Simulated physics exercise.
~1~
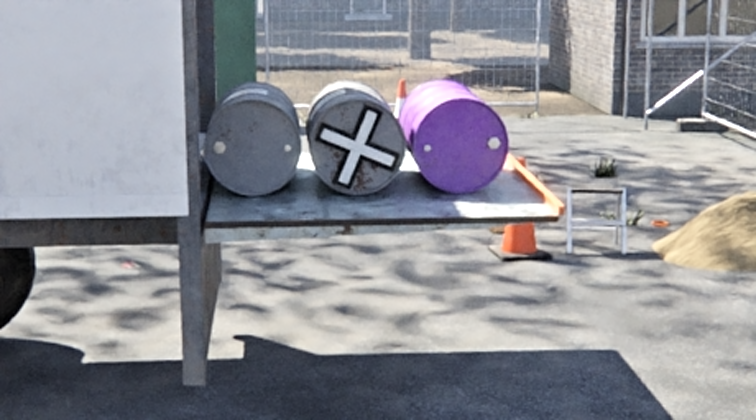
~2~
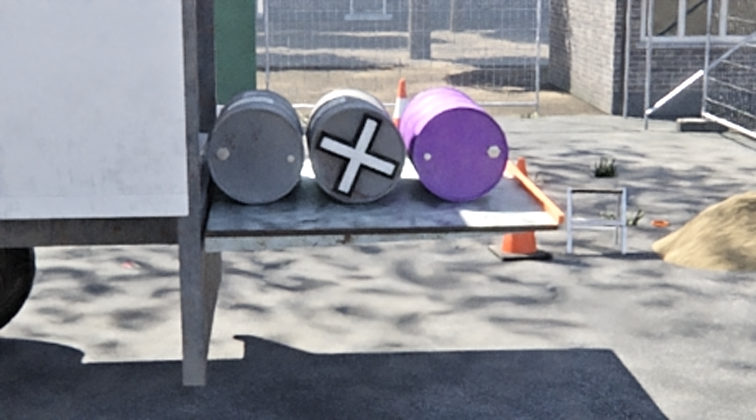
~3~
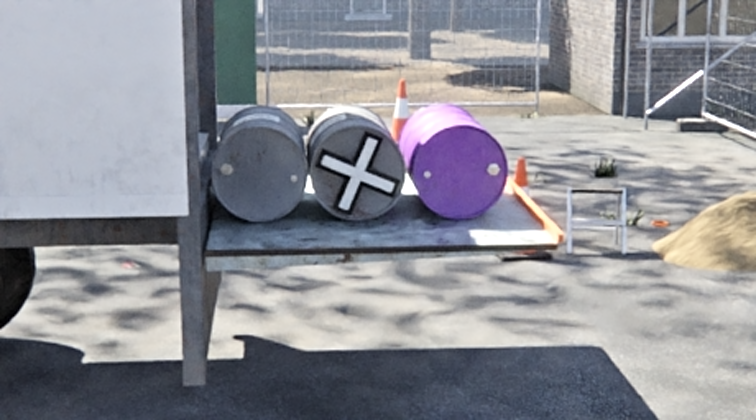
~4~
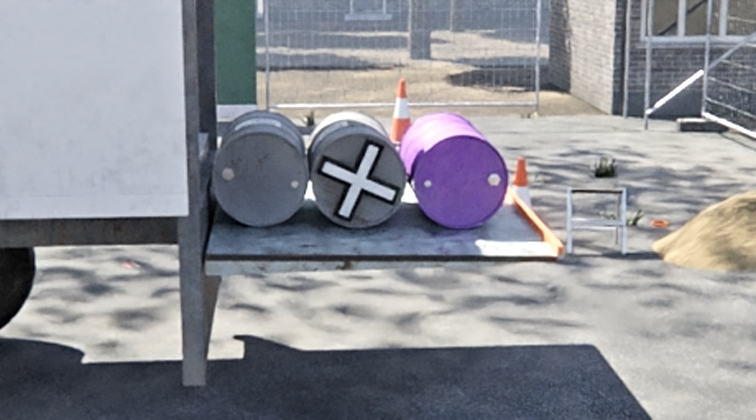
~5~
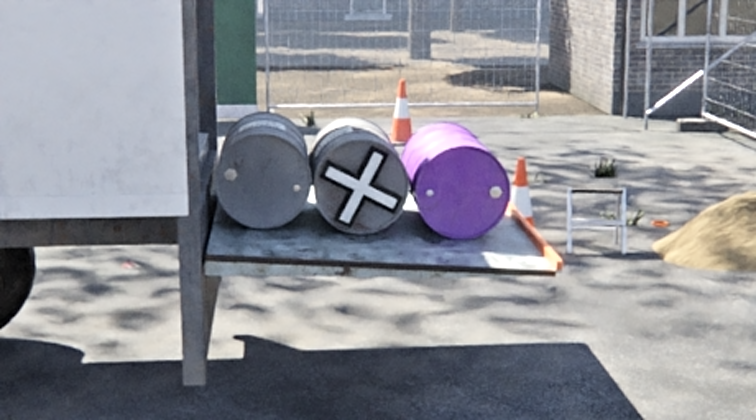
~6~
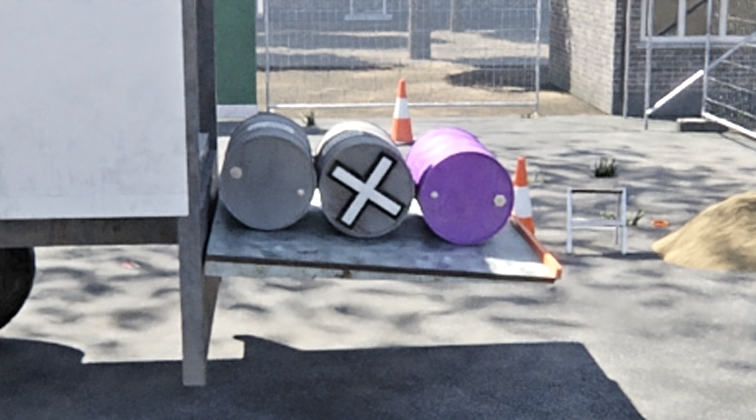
The video shows three drums, two grey and one purple, lying side by side on a platform behind a lorry as it lowers, then tilts slightly down to the right, the drums shifting a little to the right.
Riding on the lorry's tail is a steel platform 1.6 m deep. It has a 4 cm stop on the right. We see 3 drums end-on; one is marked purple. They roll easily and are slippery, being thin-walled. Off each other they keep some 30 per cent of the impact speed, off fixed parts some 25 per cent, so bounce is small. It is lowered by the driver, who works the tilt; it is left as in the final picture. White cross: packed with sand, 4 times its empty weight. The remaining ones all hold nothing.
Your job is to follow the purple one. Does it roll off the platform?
The purple drum: Clears the stop.
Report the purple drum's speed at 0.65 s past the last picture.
Near 0.4 m/s at that time.
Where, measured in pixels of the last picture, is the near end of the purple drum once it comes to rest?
Near pixel (751, 344).
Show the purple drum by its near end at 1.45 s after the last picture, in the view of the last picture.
Around pixel (561, 199).
Another 0.65 s on from the last picture, purple is on the plate, 20 cm from the stop, rolling right; 0 of 3 are off.
Another 1.45 s on from the last picture, purple is over the stop and falling; 1 of 3 is off.
In the end (4.55 s after the last picture), purple is on the ground; 1 of 3 is off.
